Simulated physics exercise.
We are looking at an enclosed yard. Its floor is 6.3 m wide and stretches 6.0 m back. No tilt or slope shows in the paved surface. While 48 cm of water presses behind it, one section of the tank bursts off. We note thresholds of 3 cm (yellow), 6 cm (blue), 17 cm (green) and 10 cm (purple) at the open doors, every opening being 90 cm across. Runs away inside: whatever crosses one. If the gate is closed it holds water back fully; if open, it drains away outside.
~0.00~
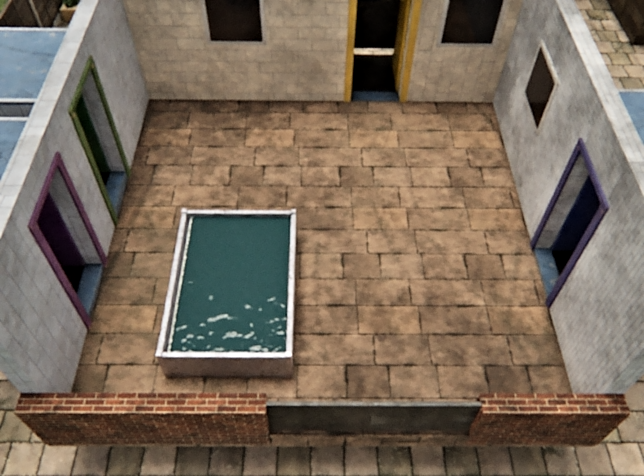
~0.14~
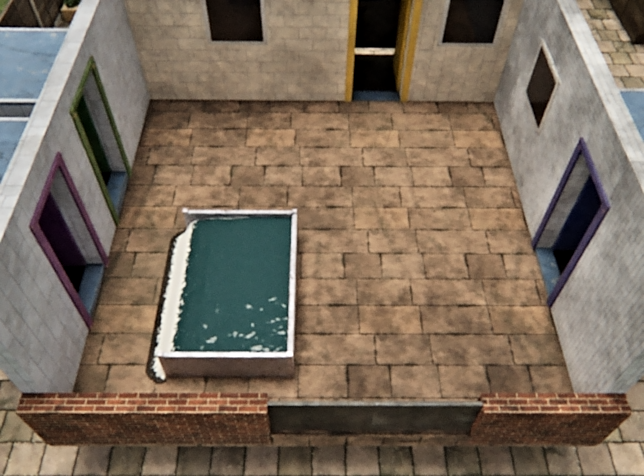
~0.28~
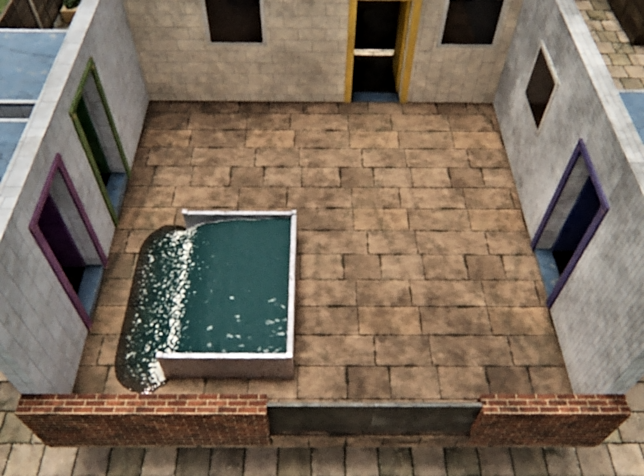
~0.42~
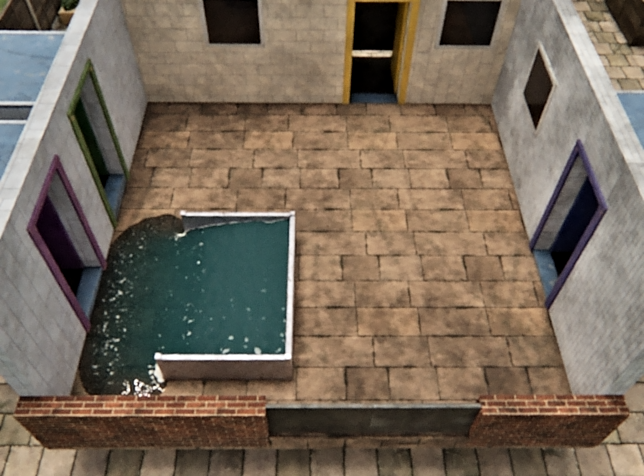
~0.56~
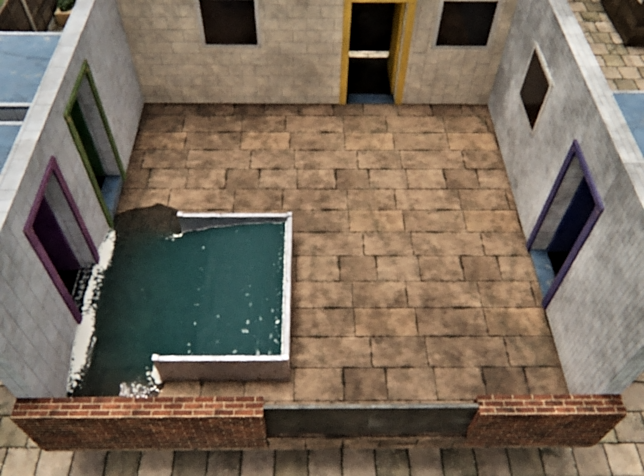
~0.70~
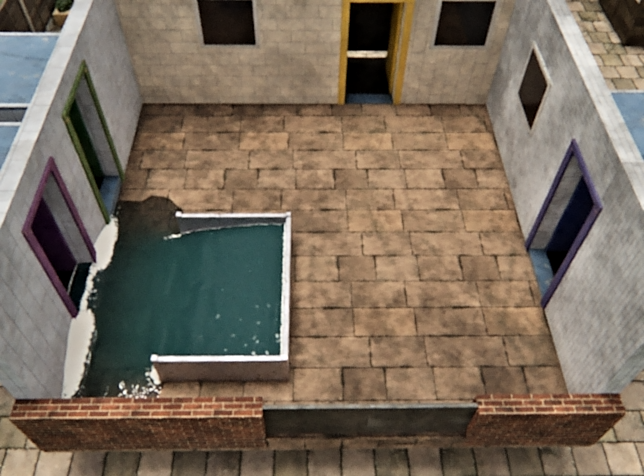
Water pours from the left side of a white-rimmed rectangular tank as that side gives way in a paved, walled yard, spreading across the floor to the left wall beside the purple-framed doorway, with white foam along its edge.
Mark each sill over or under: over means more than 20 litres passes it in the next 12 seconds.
Yellow door - under; blue door - under; green door - under; purple door - over.
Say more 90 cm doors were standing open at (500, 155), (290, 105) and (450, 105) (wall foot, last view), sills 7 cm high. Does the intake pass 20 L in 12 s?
Result in order - not enough, not enough, not enough.
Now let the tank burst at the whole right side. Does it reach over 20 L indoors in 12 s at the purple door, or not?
Then the purple door ends up within bounds.
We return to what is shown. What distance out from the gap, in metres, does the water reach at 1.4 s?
About 3.2 m.
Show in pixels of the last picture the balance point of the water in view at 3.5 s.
Balance point at about (188, 272).
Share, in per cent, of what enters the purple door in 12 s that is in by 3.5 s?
Fraction in by then: Around 100 per cent.
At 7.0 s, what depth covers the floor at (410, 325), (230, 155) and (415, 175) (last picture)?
Depths in turn: Roughly 1, 5 and 2 centimetres.
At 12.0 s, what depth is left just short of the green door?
The depth there is near 3.5 cm.
After 1.4 s water covers 15 % of the floor and is deepest (38 cm) near (61, 423); yellow door not reached, blue door not reached, green door 14 cm at the sill, 0 L in, purple door 35 cm at the sill, 118 L in.
After 2.2 s water covers 25 % of the floor and is deepest (30 cm) near (61, 423); yellow door not reached, blue door not reached, green door 13 cm at the sill, 0 L in, purple door 25 cm at the sill, 229 L in.
After 3.5 s water covers 40 % of the floor and is deepest (16 cm) near (61, 423); yellow door not reached, blue door not reached, green door 8 cm at the sill, 0 L in, purple door 14 cm at the sill, 283 L in.
After 7.0 s water covers 75 % of the floor and is deepest (11 cm) near (96, 286); yellow door 3 cm at the sill, 0 L in, blue door 4 cm at the sill, 0 L in, green door 6 cm at the sill, 0 L in, purple door 10 cm at the sill, 289 L in.
After 12.0 s water covers 90 % of the floor and is deepest (6 cm) near (383, 132); yellow door 4 cm at the sill, 0 L in, blue door 3 cm at the sill, 0 L in, green door 3 cm at the sill, 0 L in, purple door 5 cm at the sill, 289 L in.
